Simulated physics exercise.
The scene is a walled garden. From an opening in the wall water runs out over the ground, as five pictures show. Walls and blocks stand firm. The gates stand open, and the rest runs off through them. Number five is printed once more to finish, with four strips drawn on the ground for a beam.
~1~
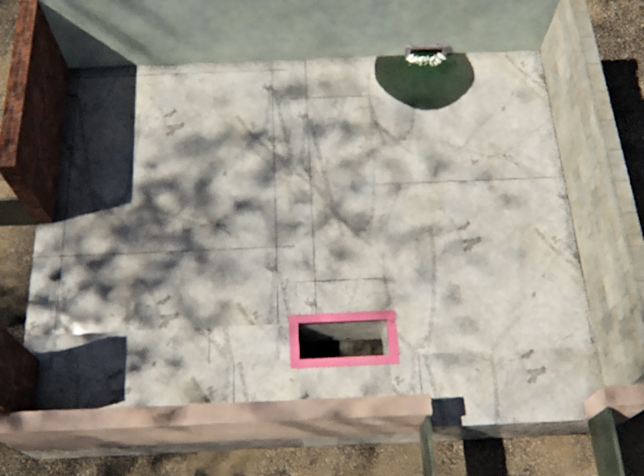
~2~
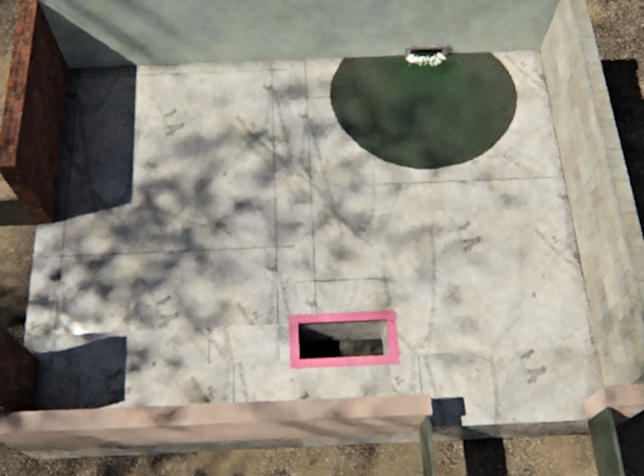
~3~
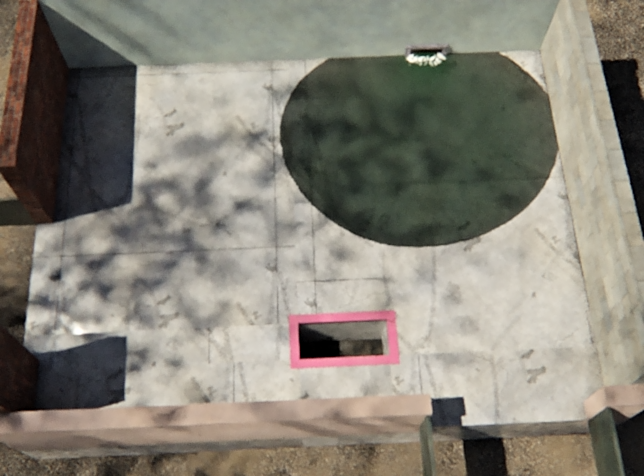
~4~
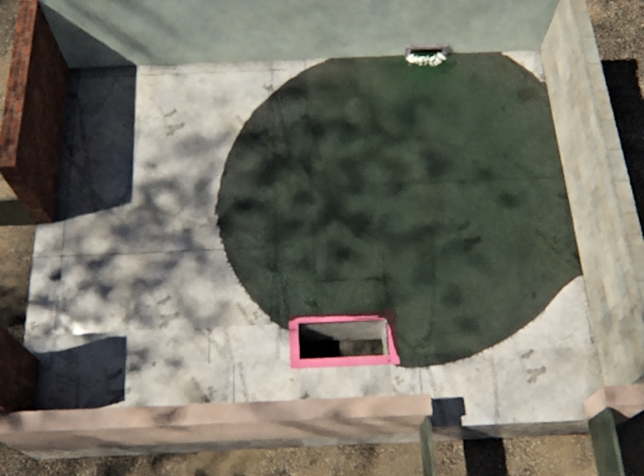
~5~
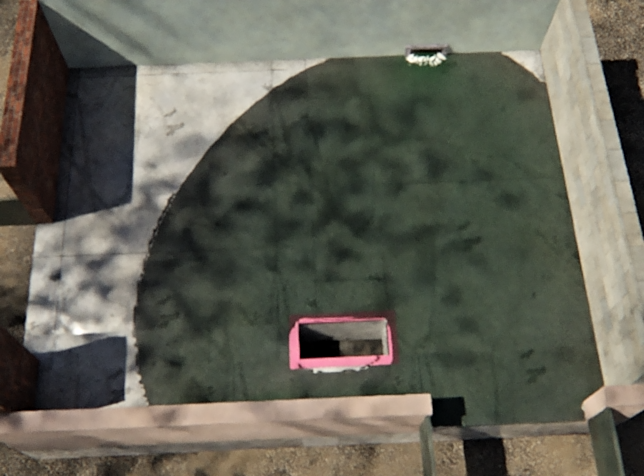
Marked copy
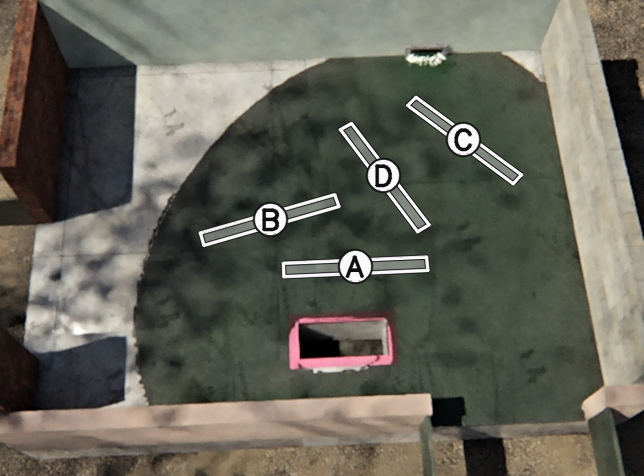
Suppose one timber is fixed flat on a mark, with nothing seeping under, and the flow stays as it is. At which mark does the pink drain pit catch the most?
The answer is position B.
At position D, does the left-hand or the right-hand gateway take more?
The right gate.
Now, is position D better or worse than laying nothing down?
Worse.
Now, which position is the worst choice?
That is position D.
On the marked copy, A from (283, 269) to (427, 263); B from (202, 239) to (336, 200); C from (411, 101) to (517, 179); D from (345, 126) to (423, 228).
If A is chosen, about 26 % of the stream goes into the pink drain pit, about 74 % out by the gates.
If B is chosen, about 37 % of the stream goes into the pink drain pit, about 62 % out by the gates.
If C is chosen, about 28 % of the stream goes into the pink drain pit, about 71 % out by the gates.
If D is chosen, about 14 % of the stream goes into the pink drain pit, about 85 % out by the gates.
